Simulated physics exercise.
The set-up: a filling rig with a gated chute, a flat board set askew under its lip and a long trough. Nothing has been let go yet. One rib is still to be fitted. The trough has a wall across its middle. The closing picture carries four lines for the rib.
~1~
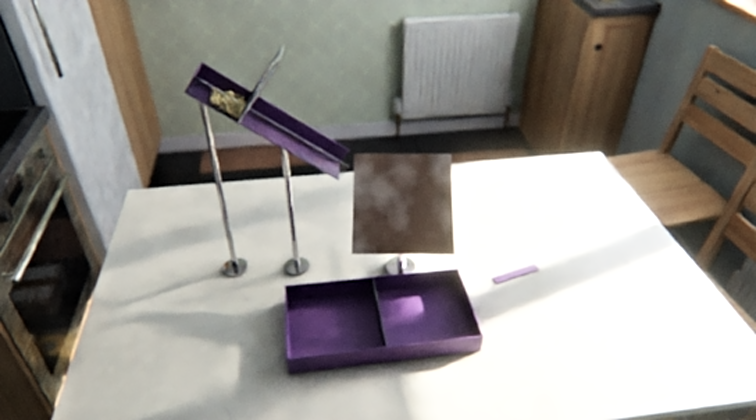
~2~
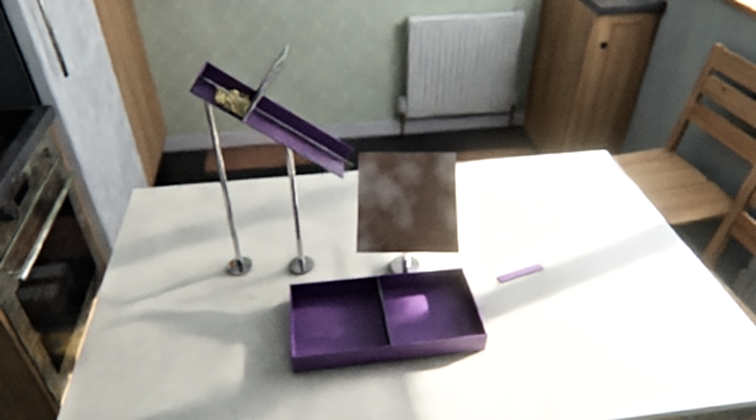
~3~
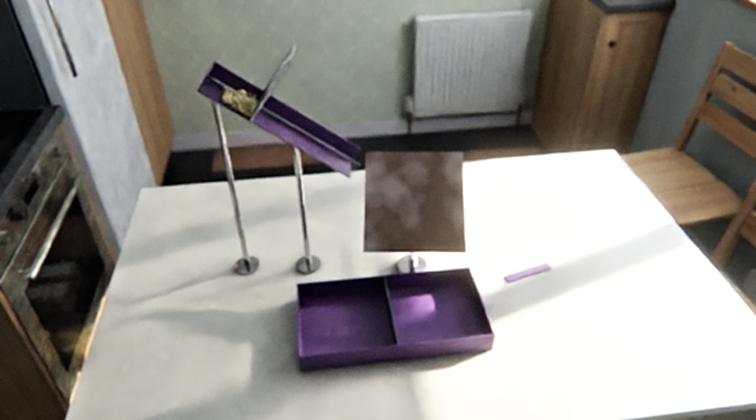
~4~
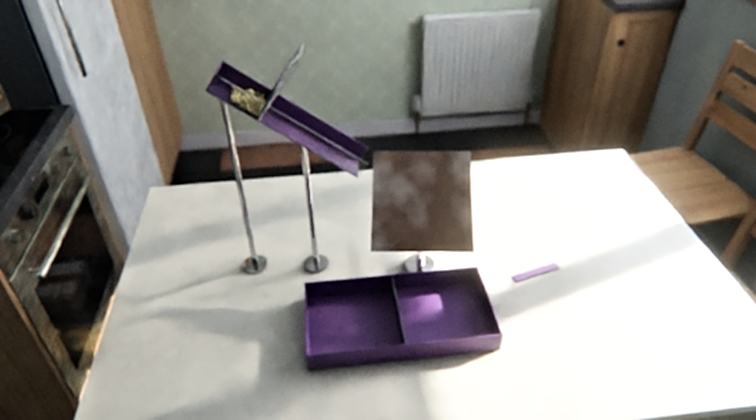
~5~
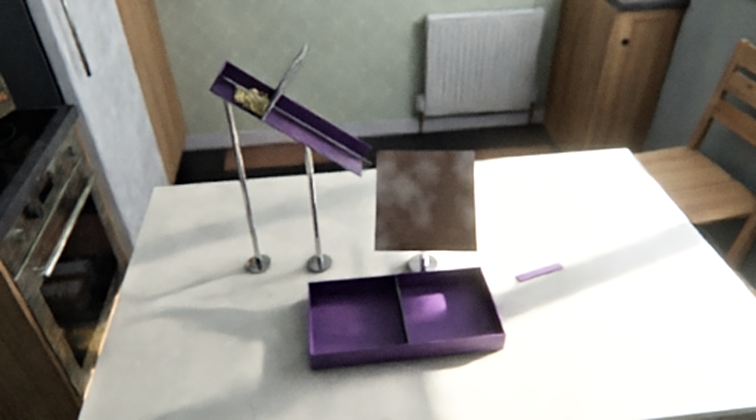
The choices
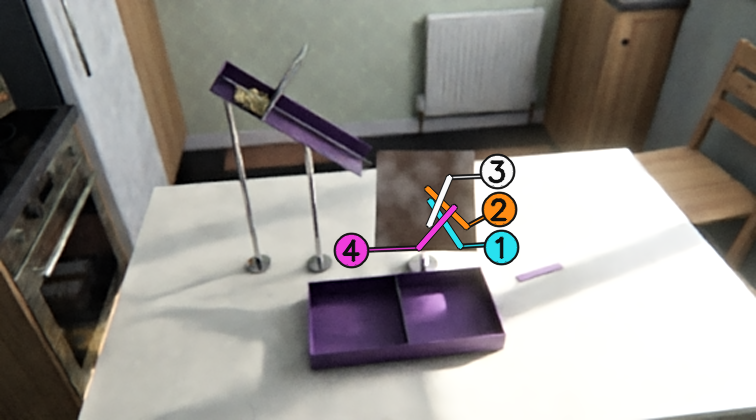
A purple two-part trough sits on a white table in a sunlit kitchen, seen from slightly above, with a radiator and a wooden chair behind. To the left, a sloping purple chute on two thin metal posts holds a small pale-yellow load behind its shut gate, beside a tilted brown square board. Nothing on the table moves; the view just drifts slightly, shifting everything a little rightward.
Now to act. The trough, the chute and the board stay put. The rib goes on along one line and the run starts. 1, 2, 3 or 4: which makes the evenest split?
4 works best here.
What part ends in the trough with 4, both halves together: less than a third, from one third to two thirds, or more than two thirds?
It is more than two thirds.
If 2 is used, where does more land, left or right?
The right half.
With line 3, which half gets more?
The right half.
On the marked copy, line 1 from (430, 201) to (460, 246); line 2 from (427, 188) to (466, 226); line 3 from (449, 177) to (429, 224); line 4 from (454, 207) to (418, 247).
Choosing 1, of what is caught, none in the left half, all in the right.
Choosing 2, of what is caught, none in the left half, all in the right.
Choosing 3, of what is caught, a small part in the left half, most in the right.
Choosing 4, of what is caught, about half in the left half, about half in the right.
